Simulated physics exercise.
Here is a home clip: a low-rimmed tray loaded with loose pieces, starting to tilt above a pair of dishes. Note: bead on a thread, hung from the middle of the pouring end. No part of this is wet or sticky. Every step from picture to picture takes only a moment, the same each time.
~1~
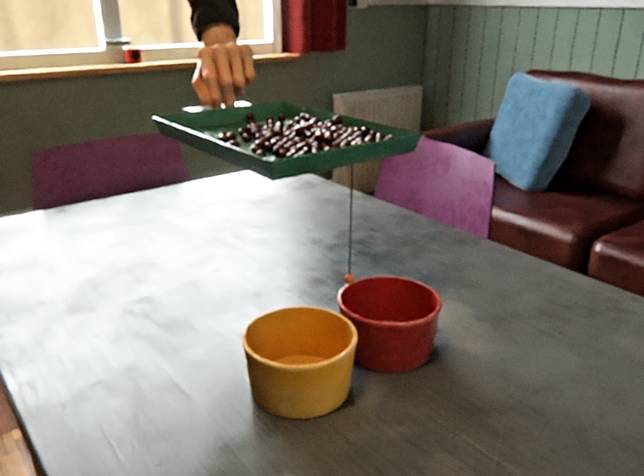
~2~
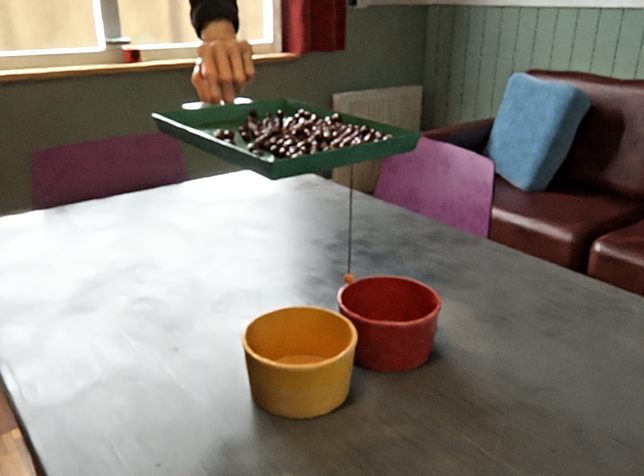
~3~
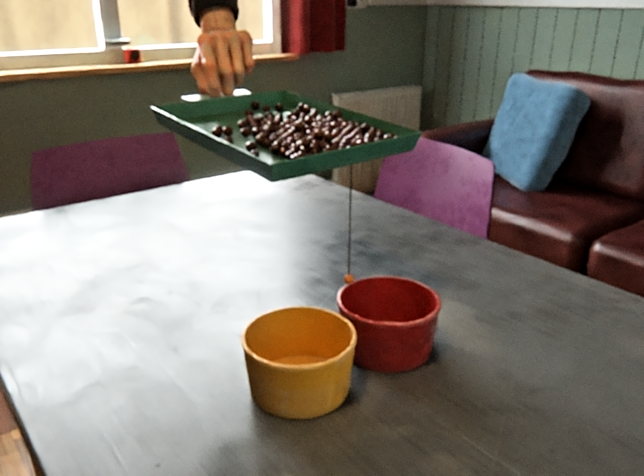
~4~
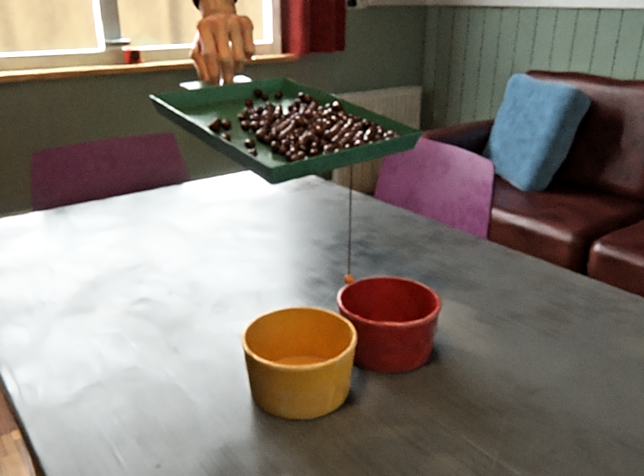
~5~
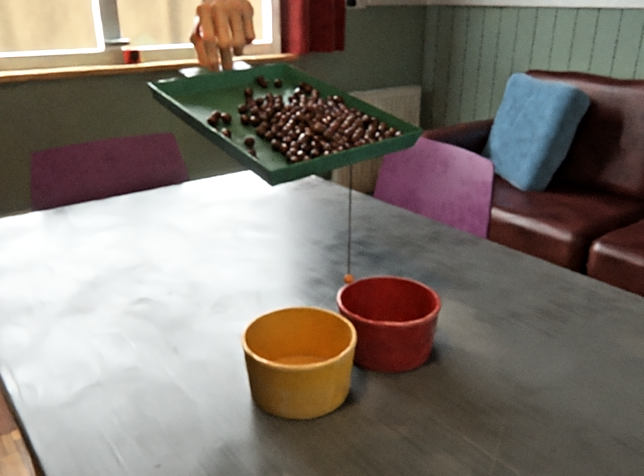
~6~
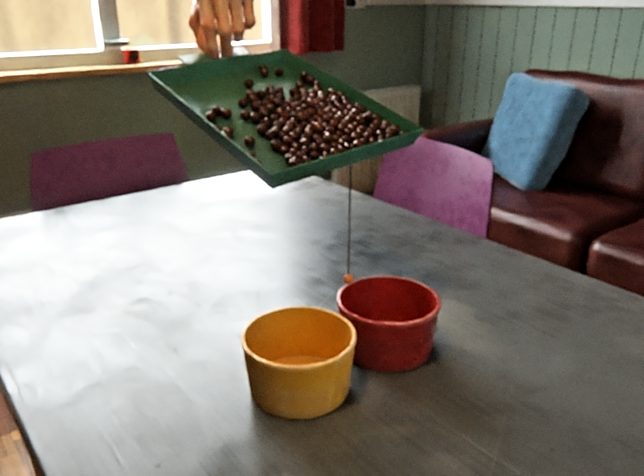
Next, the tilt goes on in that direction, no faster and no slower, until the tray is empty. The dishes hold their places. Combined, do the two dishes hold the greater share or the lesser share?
Majority caught.
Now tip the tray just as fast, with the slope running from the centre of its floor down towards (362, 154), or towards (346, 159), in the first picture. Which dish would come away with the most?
I'd say the one to the right first, then the one to the right.
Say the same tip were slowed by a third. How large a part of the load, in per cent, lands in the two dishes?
About 90 in a hundred.
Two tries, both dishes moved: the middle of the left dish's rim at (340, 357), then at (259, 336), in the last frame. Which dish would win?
Trial one goes to the left of the two, trial two to the left of the two.
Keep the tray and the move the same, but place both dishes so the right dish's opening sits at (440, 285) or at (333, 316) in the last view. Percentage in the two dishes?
Roughly 40 per cent, then roughly 70 per cent.
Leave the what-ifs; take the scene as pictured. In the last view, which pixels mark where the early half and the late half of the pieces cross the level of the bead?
It goes through near (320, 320) first, then near (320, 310).
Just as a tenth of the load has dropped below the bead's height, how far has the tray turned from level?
Somewhere around 65 degrees.
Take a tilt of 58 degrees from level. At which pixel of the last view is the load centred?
The centre of the load shows up near (322, 153) in the last view.
Soon after the last picture, tray tipped steeply; most on the tray; a small part in the left dish; a stray few in the right dish; a small part in the air.
A little later, tray tipped right over; a stray few on the tray; about two thirds in the left dish; about a quarter in the right dish; a small part outside both; a small part in the air.
Later still, tray tipped past a quarter turn; about two thirds in the left dish; about a quarter in the right dish; a small part outside both.
By the end, tray tipped past a quarter turn; about two thirds in the left dish; about a quarter in the right dish; a small part outside both.
